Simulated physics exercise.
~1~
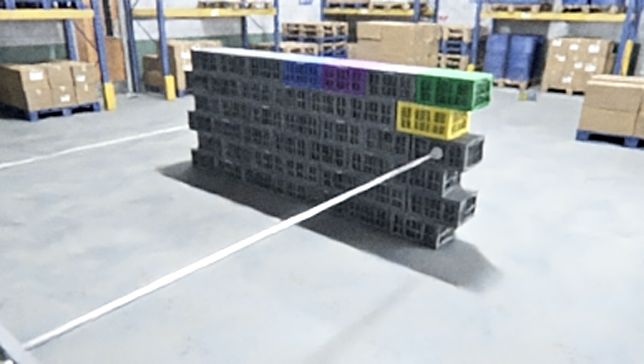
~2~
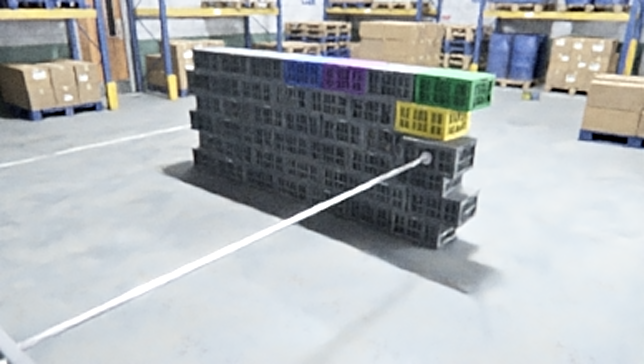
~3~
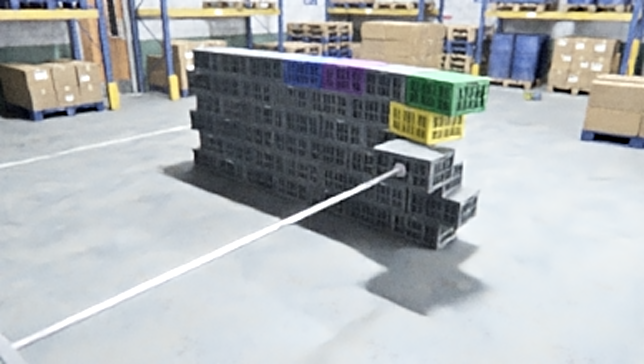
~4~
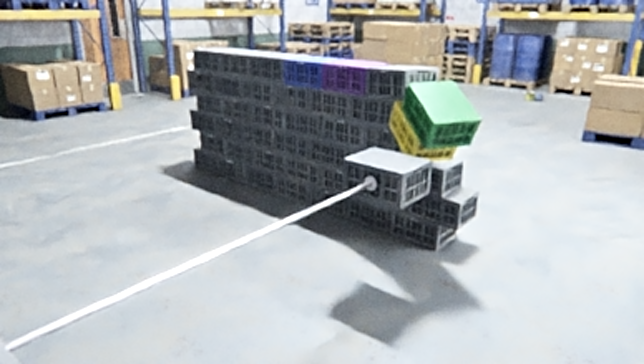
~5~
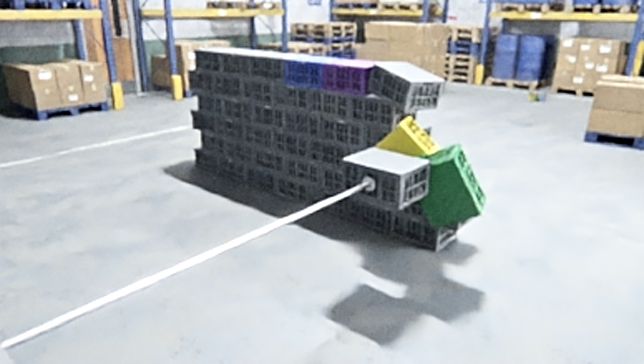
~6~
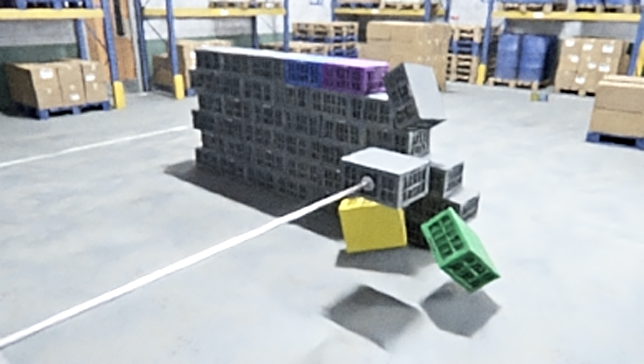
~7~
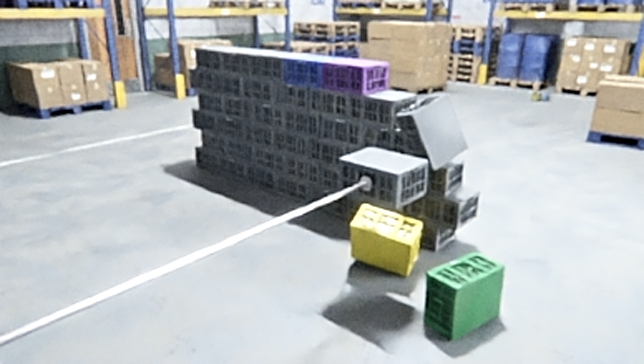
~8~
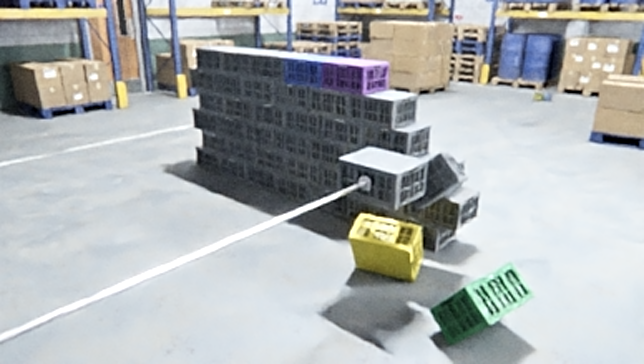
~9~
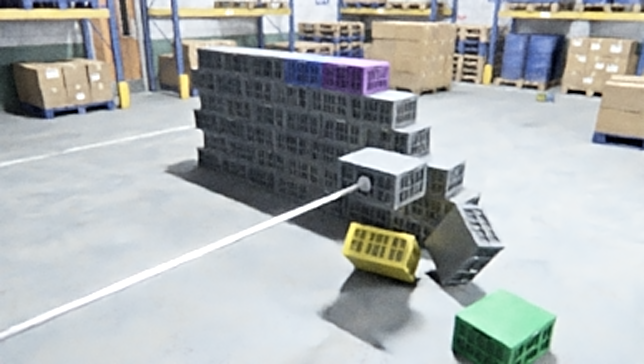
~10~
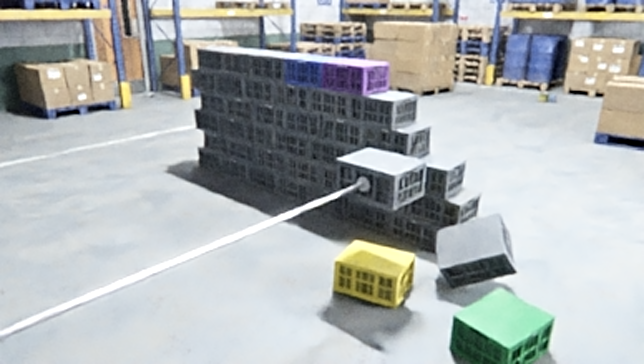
A pale rod reaching in from the lower left draws a dark grey crate out of the near right end of a long stacked wall, seen from slightly above in a warehouse with shelves and boxes behind. Green and yellow crates sit above it, with blue and purple ones farther left along the top. As the grey crate slides out leftward, the green and yellow crates tip and tumble to the floor. A grey crate from the top row then topples after them. Finally, the three lie in front of the wall's stepped end, while the pulled crate still juts out and the purple and blue crates stay put.
